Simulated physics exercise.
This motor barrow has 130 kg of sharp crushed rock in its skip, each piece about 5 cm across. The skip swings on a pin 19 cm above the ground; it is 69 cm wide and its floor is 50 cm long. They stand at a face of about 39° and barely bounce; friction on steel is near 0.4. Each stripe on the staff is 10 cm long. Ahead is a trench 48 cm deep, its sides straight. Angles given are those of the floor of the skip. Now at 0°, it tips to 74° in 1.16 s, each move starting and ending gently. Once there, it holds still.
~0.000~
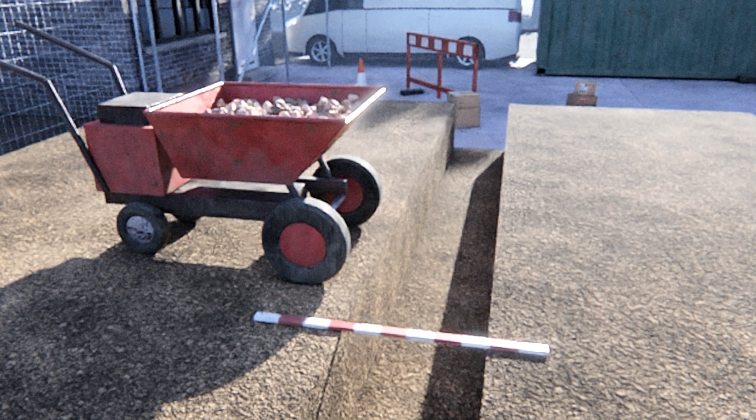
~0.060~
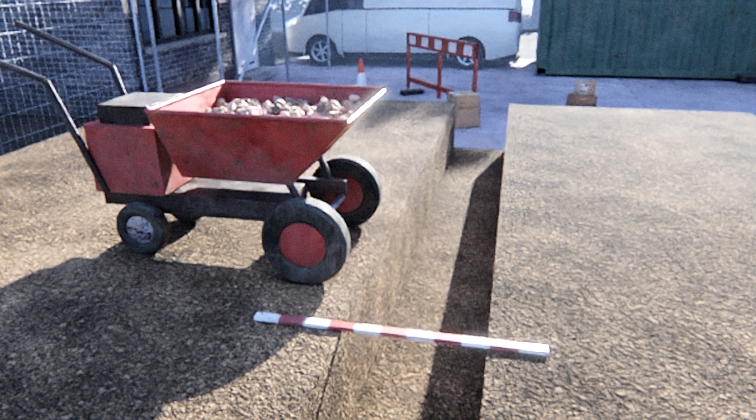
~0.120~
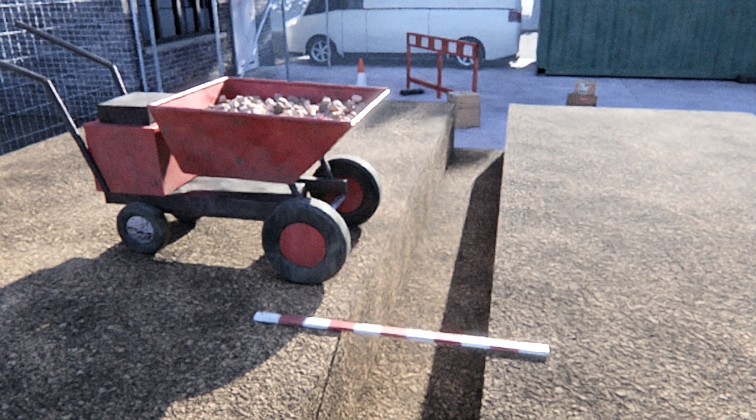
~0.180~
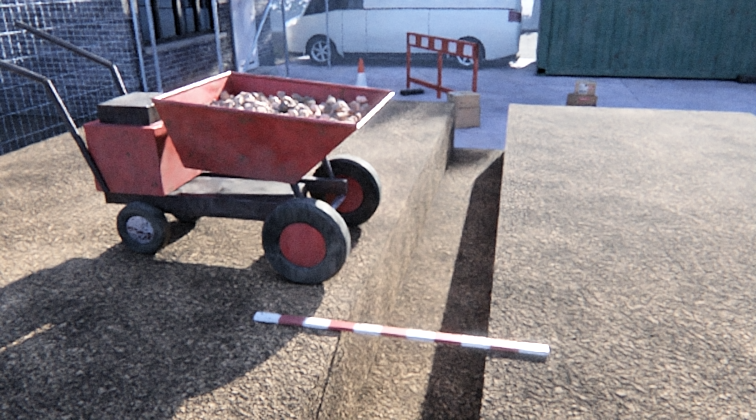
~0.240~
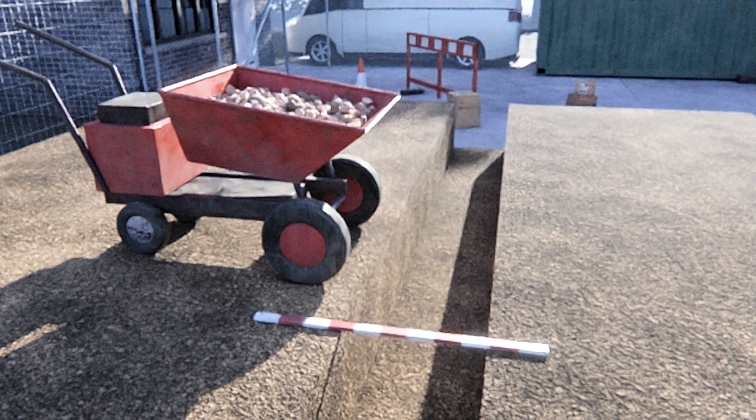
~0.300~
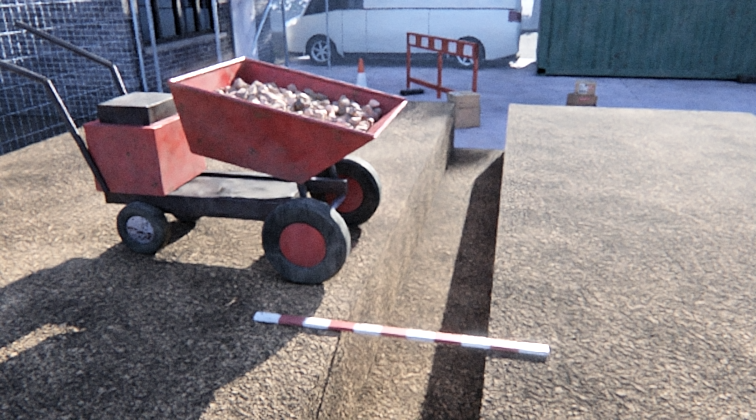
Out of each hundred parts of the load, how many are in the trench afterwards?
About 78 out of 100.
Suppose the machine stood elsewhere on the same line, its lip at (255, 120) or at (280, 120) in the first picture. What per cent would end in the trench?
100 and 100 %.
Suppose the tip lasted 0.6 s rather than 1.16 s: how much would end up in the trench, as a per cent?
It would be near 55 per cent.
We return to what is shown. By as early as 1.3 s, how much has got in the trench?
Around 30 per cent of it.
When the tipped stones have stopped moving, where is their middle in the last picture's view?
In the last view, about (469, 335).
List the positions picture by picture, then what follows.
The first frame shows lip at (346, 122), floor tilted 0°, highest stones at (299, 104).
In the second frame, the skip is at 1°, its lip at (348, 122); the top of the load is at (273, 105); the stones move at 0.1 m/s on average.
The third frame shows lip at (351, 124), floor tilted 2°, highest stones at (264, 104); the stones move at 0.3 m/s on average.
In the fourth frame, the skip is at 5°, its lip at (357, 127); the top of the load is at (250, 99); the stones move at 0.4 m/s on average.
The fifth frame shows lip at (365, 131), floor tilted 8°, highest stones at (256, 95); the stones move at 0.5 m/s on average.
The sixth frame shows lip at (374, 137), floor tilted 12°, highest stones at (247, 89); the stones move at 0.6 m/s on average.
After 0.9 s the floor is at 62°; 100 % in the skip; the foremost stones are at (442, 212).
After 1.3 s the floor is at 74°; 62 % in the skip, 30 % in the trench, 9 % past the trench; the foremost stones are at (529, 266).
After 1.6 s the floor is at 74°; 19 % in the skip, 58 % in the trench, 23 % past the trench; the foremost stones are at (631, 269).
After 3.6 s the floor is at 74°; 0 % in the skip, 78 % in the trench, 22 % past the trench; the foremost stones are at (665, 275).
